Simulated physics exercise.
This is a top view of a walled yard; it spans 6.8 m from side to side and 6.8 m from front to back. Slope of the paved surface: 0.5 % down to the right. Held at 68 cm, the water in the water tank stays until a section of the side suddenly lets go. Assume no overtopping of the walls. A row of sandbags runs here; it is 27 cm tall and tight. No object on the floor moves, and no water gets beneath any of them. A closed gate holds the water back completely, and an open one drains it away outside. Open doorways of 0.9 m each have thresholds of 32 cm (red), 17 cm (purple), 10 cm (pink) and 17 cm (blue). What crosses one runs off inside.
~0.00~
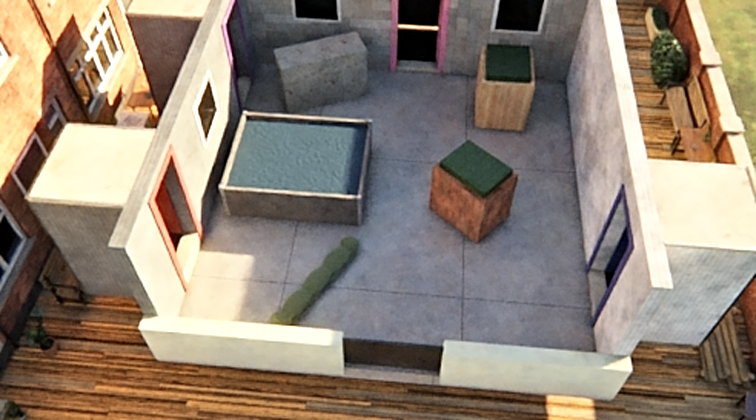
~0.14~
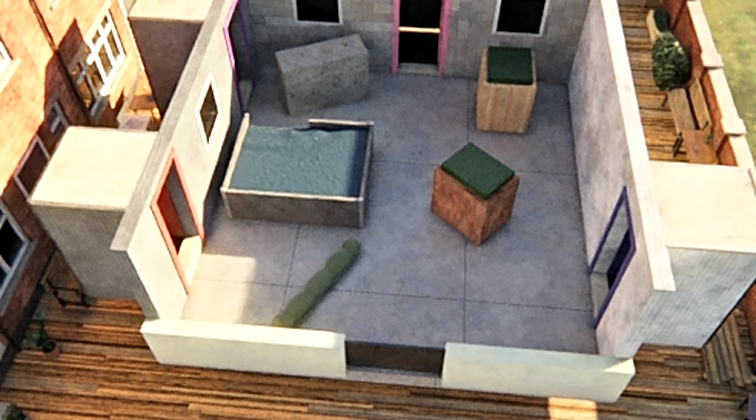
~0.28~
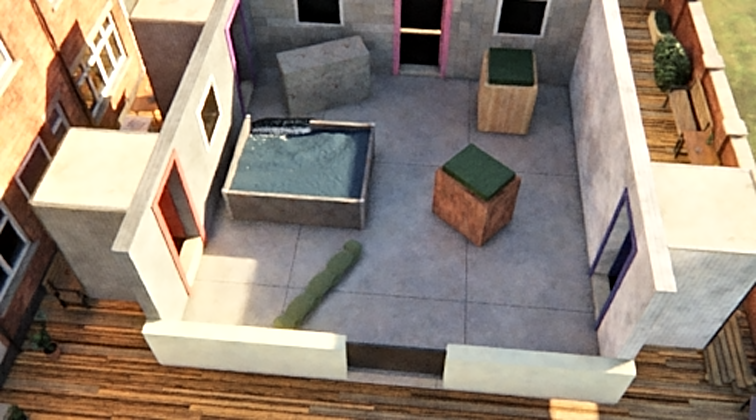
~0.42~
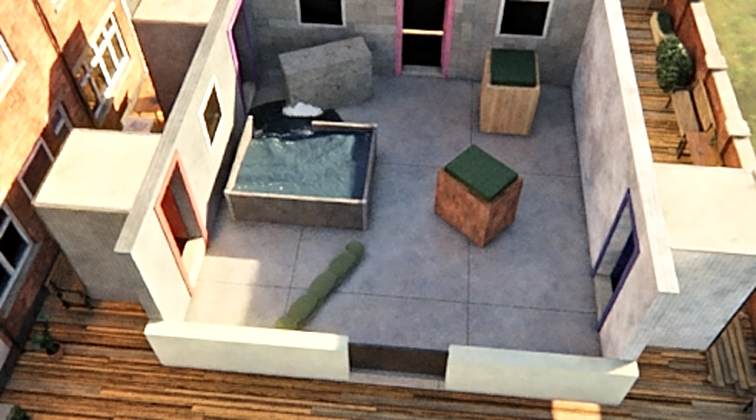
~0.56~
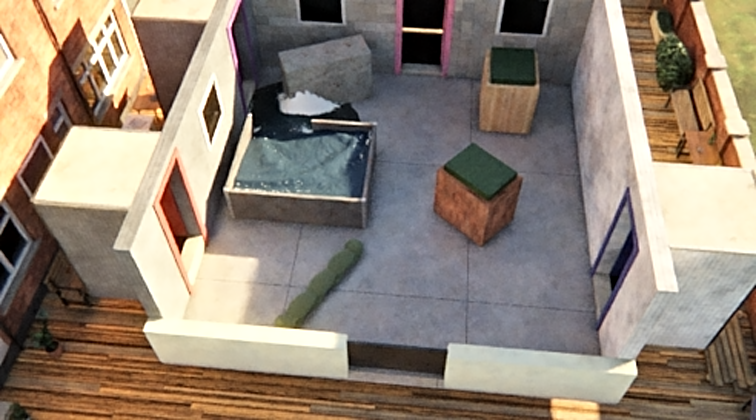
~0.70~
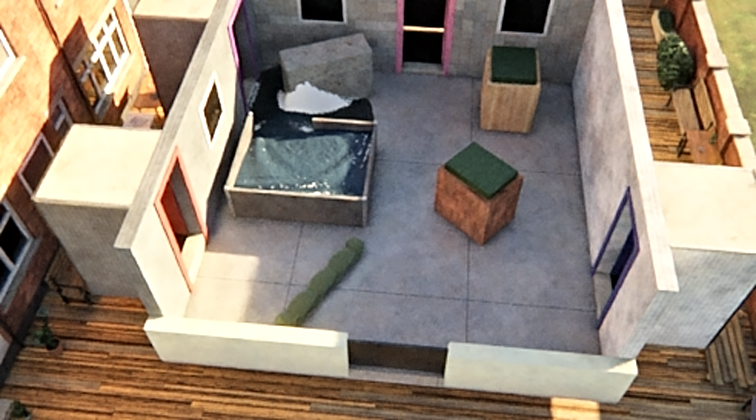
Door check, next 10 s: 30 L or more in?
Red door no, purple door yes, pink door no, blue door no.
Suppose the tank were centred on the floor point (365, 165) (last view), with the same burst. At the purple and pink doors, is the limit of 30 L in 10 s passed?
Lab note: Purple door limit not exceeded; pink door limit exceeded.
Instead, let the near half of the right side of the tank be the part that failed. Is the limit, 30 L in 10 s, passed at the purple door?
Against that limit: Purple not over.
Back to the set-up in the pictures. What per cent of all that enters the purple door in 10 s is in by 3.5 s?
Share by then: ~ 65 %.
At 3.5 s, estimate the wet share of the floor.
Wet share: Near 40 percent.
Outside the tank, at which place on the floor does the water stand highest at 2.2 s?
The spot is near (263, 68) in the last view.
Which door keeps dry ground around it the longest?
Blue.
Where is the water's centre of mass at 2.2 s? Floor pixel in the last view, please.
Around (312, 147).
After 1.4 s water covers 15 % of the floor and is deepest (58 cm) near (263, 68); red door not reached, purple door 37 cm at the sill, 19 L in, pink door not reached, blue door not reached.
After 2.2 s water covers 30 % of the floor and is deepest (50 cm) near (263, 68); red door not reached, purple door 33 cm at the sill, 104 L in, pink door 10 cm at the sill, 0 L in, blue door not reached.
After 3.5 s water covers 40 % of the floor and is deepest (42 cm) near (334, 78); red door not reached, purple door 27 cm at the sill, 170 L in, pink door 6 cm at the sill, 0 L in, blue door not reached.
After 6.0 s water covers 65 % of the floor and is deepest (25 cm) near (325, 83); red door 3 cm at the sill, 0 L in, purple door 22 cm at the sill, 245 L in, pink door 4 cm at the sill, 0 L in, blue door 6 cm at the sill, 0 L in.
After 10.0 s water covers 90 % of the floor and is deepest (14 cm) near (569, 89); red door 2 cm at the sill, 0 L in, purple door 10 cm at the sill, 256 L in, pink door 10 cm at the sill, 2 L in, blue door 7 cm at the sill, 0 L in.
